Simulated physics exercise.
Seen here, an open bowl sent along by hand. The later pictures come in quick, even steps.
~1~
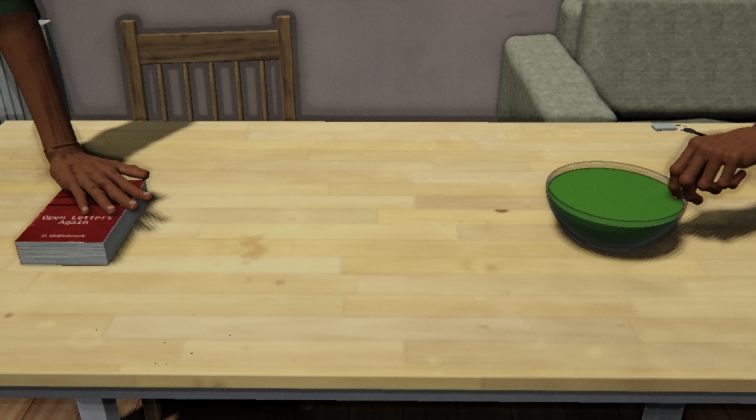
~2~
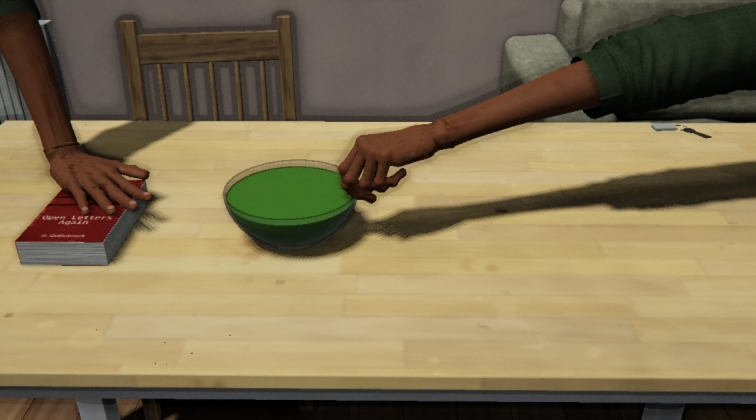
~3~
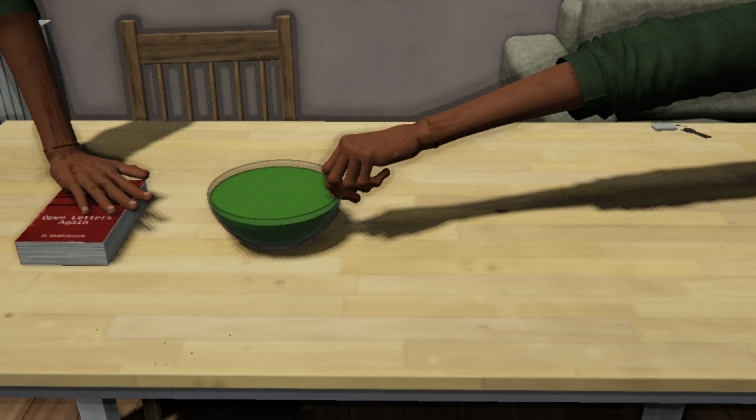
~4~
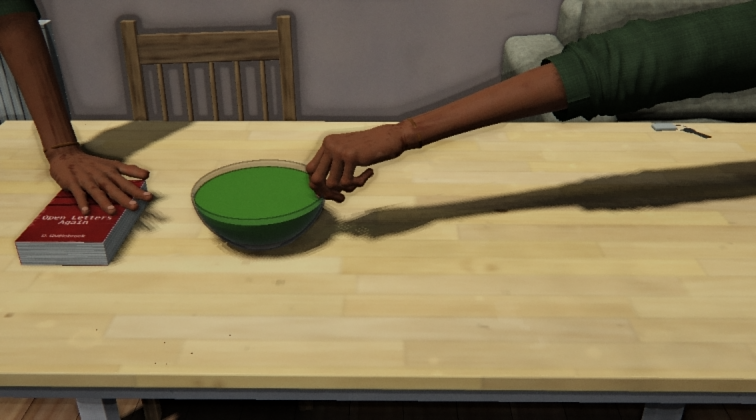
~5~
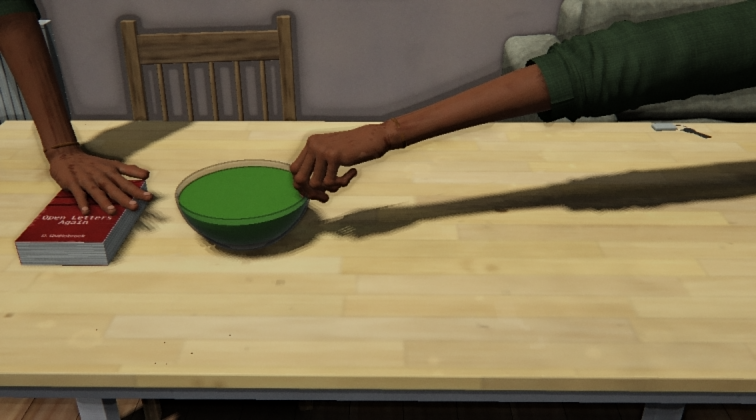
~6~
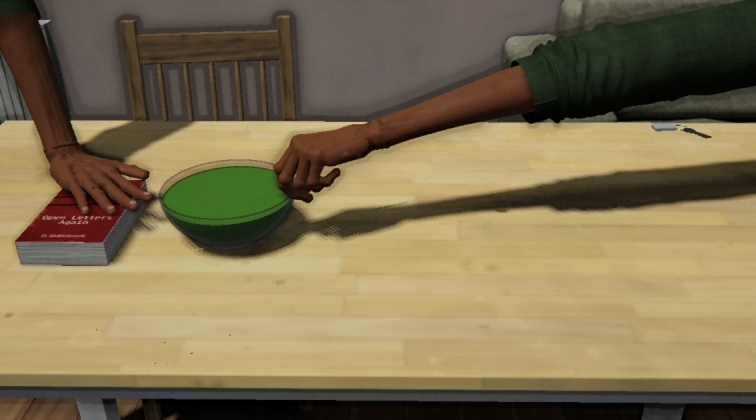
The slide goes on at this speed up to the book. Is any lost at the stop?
As it turns out, it loses some.
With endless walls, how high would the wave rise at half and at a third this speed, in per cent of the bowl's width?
About 5 and 5 per cent.
Next, the bowl meets the book.
After that, the green juice surges up the wall; it has slopped over.
Finally, the bowl stands at the book; it has slopped over.
